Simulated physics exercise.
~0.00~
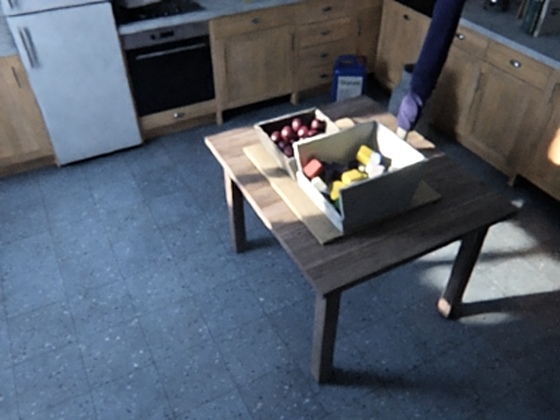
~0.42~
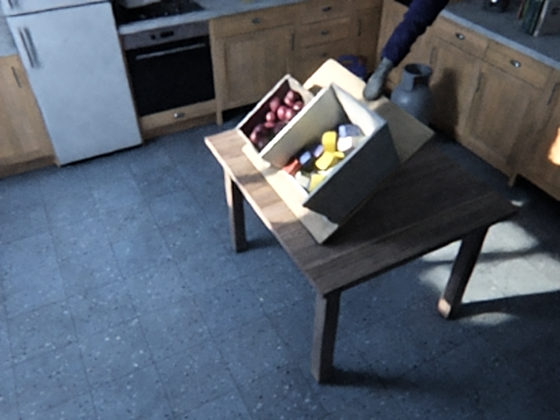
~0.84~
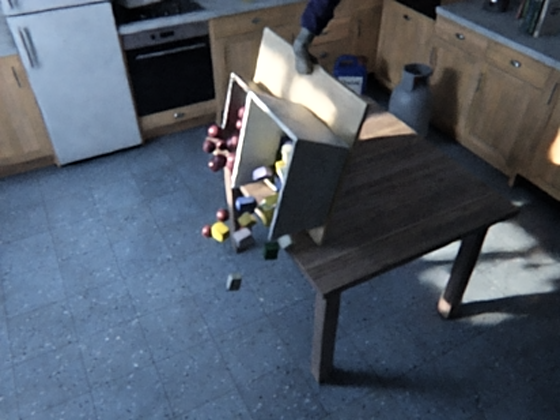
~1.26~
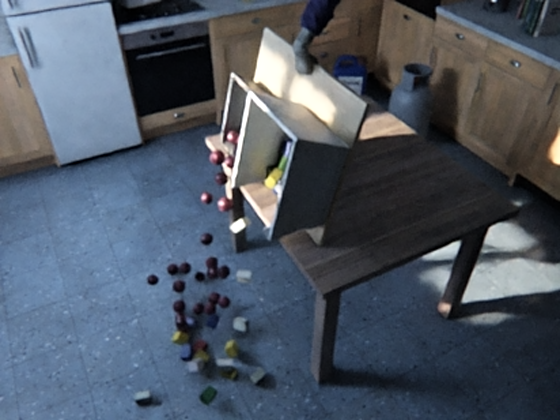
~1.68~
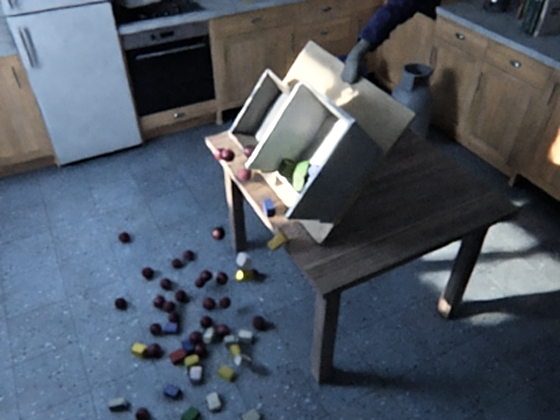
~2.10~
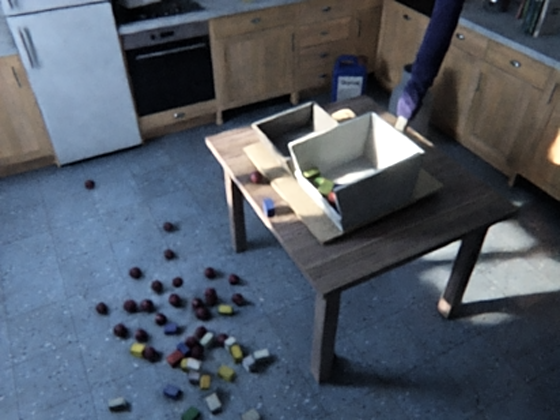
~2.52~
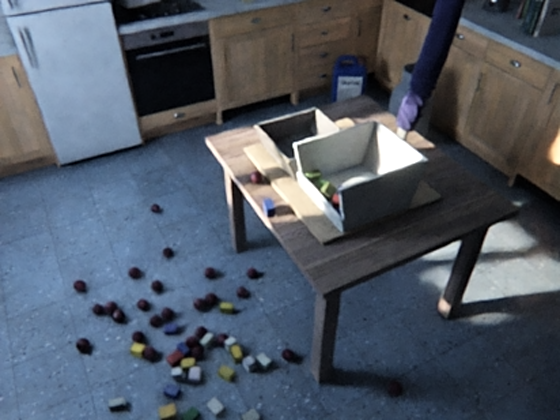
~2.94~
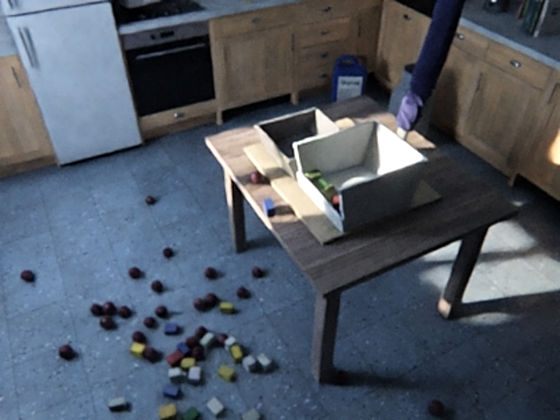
A shelf board holding a white tub of toy bricks and a grey tub of red onions is tipped steeply left on a table by a gloved hand, spilling onions and bricks onto the floor, then lowered flat, with the grey tub emptied and some bricks still in the white one.
